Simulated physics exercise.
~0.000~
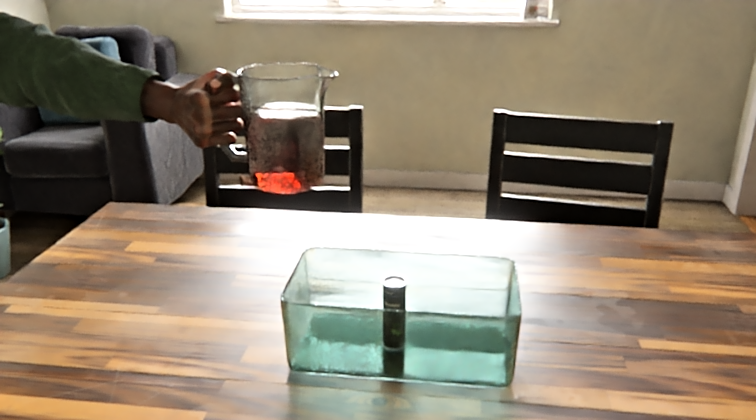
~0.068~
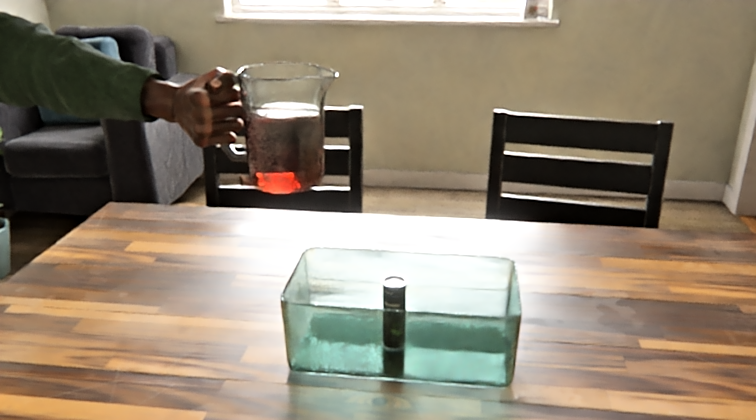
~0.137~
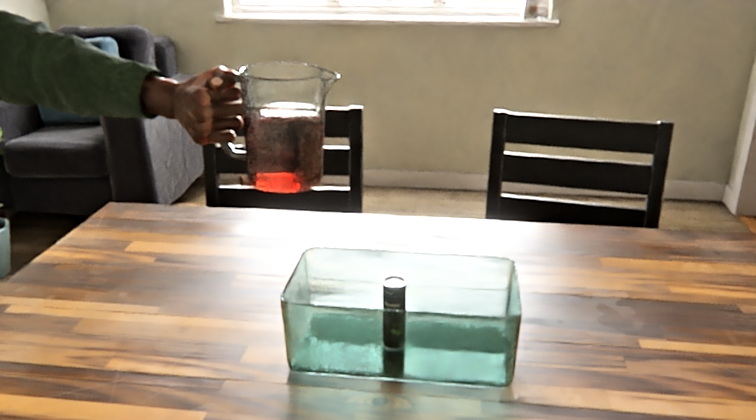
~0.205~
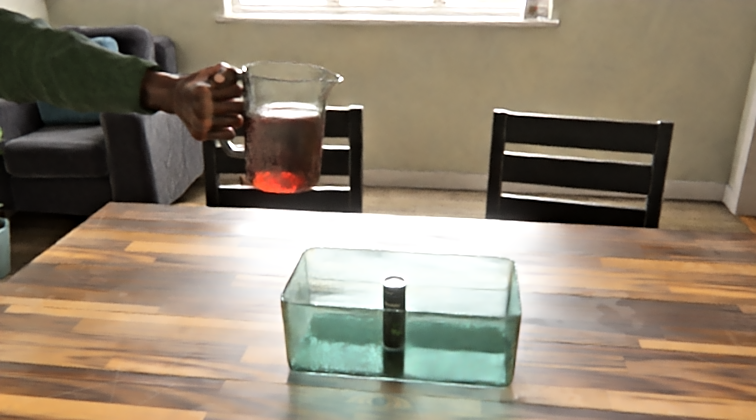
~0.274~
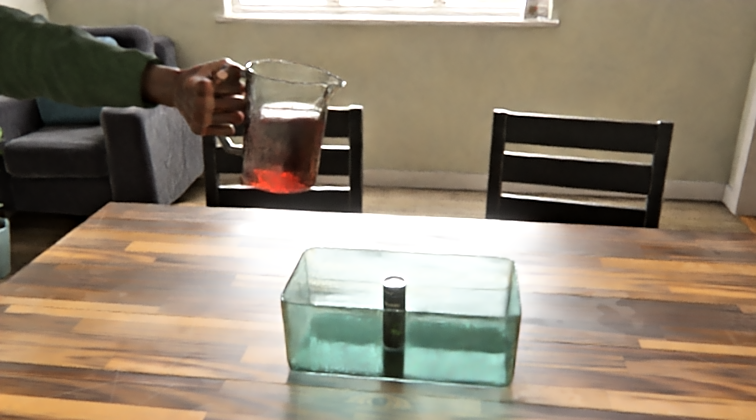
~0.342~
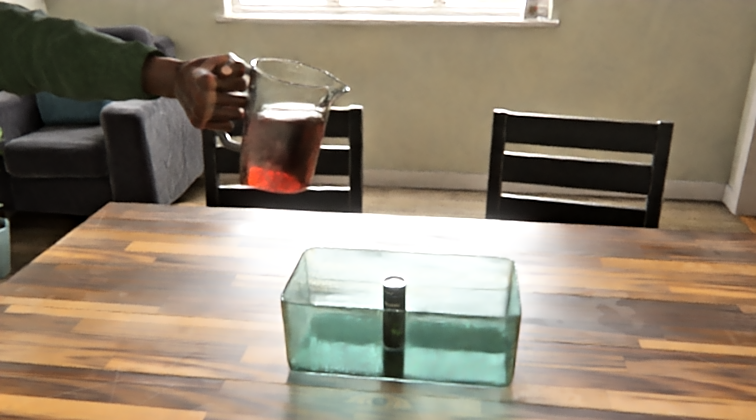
At a wooden dining table, a hand held a glass pitcher of reddish tea above and behind an empty oblong glass basin with a small dark tin inside, then slowly tilted it slightly rightward.
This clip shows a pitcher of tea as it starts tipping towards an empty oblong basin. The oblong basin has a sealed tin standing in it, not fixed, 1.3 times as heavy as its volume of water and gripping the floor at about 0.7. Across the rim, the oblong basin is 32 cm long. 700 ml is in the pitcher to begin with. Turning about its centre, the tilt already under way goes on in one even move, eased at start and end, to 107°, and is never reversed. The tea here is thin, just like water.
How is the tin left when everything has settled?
The tin is still standing.
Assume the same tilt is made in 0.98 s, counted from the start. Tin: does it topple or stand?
It stays steady, then.
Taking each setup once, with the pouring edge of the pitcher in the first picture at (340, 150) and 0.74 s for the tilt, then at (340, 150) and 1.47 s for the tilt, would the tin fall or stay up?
Trial 1 - tin tips; trial 2 - tin tips.
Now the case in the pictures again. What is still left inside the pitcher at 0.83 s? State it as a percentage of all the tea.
Some 96 % of it is still there.
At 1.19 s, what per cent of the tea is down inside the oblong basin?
28 per cent or thereabouts.
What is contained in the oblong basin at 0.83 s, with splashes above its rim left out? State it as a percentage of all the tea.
About 0%.
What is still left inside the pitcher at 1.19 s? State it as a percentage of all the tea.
42 %.
After 0.83 s the tilt is 64° and 96 per cent is still to pour; the tin stands where it began.
After 1.19 s the tilt is 98° and 43 per cent is still to pour; the tin stands where it began.
After 1.56 s the tilt is 107° and 3 per cent is still to pour; the tin stands where it began.
After 1.97 s the tilt is 107° and 0 per cent is still to pour; the tin stands where it began.
In the end the tin stands where it began.
